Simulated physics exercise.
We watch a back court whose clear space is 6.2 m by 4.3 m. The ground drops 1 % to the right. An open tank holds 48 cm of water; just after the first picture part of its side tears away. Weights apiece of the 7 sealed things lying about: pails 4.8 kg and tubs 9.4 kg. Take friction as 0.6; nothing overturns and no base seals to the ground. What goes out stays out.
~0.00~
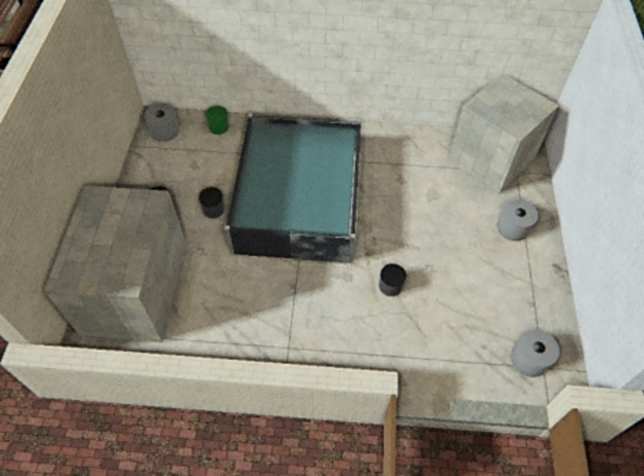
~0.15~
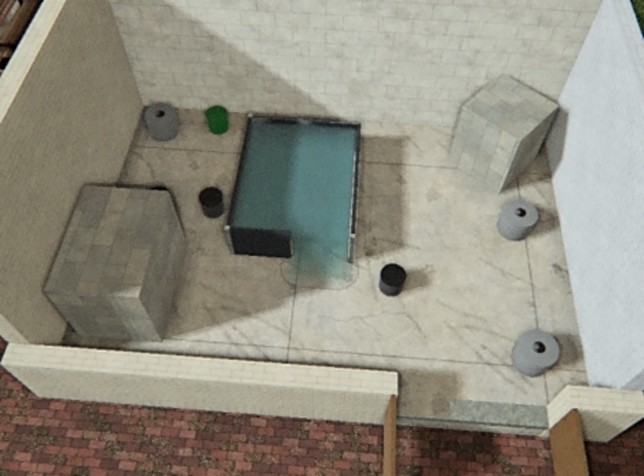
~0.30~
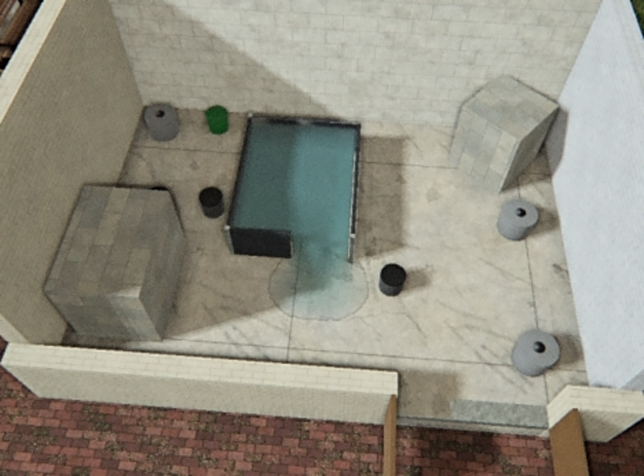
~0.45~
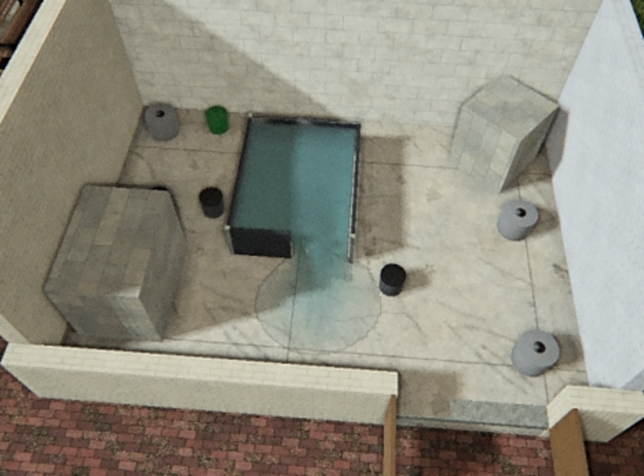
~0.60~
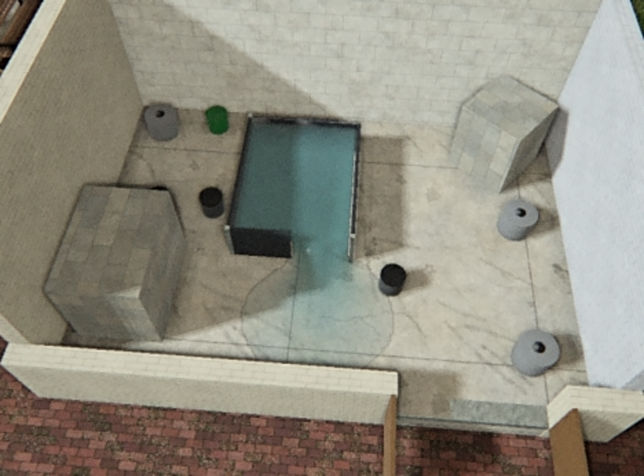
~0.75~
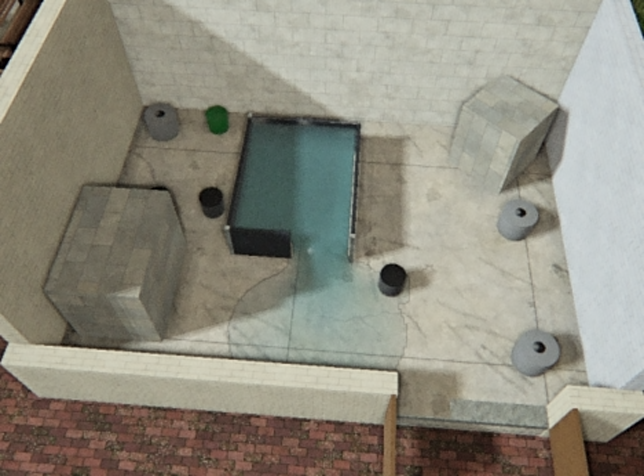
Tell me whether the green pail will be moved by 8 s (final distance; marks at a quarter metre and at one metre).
The green pail barely shifts.
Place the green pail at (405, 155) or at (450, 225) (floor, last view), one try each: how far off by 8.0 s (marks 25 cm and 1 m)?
In turn: It barely shifts; it stays put.
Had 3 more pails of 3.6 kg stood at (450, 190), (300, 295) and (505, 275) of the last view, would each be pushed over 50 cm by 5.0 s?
In turn: Short of it, over, short of it.
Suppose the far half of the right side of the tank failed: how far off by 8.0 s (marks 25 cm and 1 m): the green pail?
In that case the green pail moves a short way.
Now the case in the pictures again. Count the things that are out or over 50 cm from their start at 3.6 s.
0 of them.
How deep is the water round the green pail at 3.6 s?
Roughly 0 cm.
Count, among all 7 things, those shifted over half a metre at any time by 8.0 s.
I count 1.
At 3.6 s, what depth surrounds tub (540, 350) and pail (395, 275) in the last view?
Roughly 7 and 2 cm.
After 1.6 s the green pail is near (216, 113), 0.0 m from its start, aground; 0 of 7 are out; 0 afloat.
After 3.6 s the green pail is near (216, 113), 0.0 m from its start, aground; 0 of 7 are out; 1 afloat.
After 5.6 s the green pail is near (216, 113), 0.0 m from its start, aground; 0 of 7 are out; 0 afloat.
After 8.0 s the green pail is near (217, 113), 0.0 m from its start, aground; 0 of 7 are out; 0 afloat.
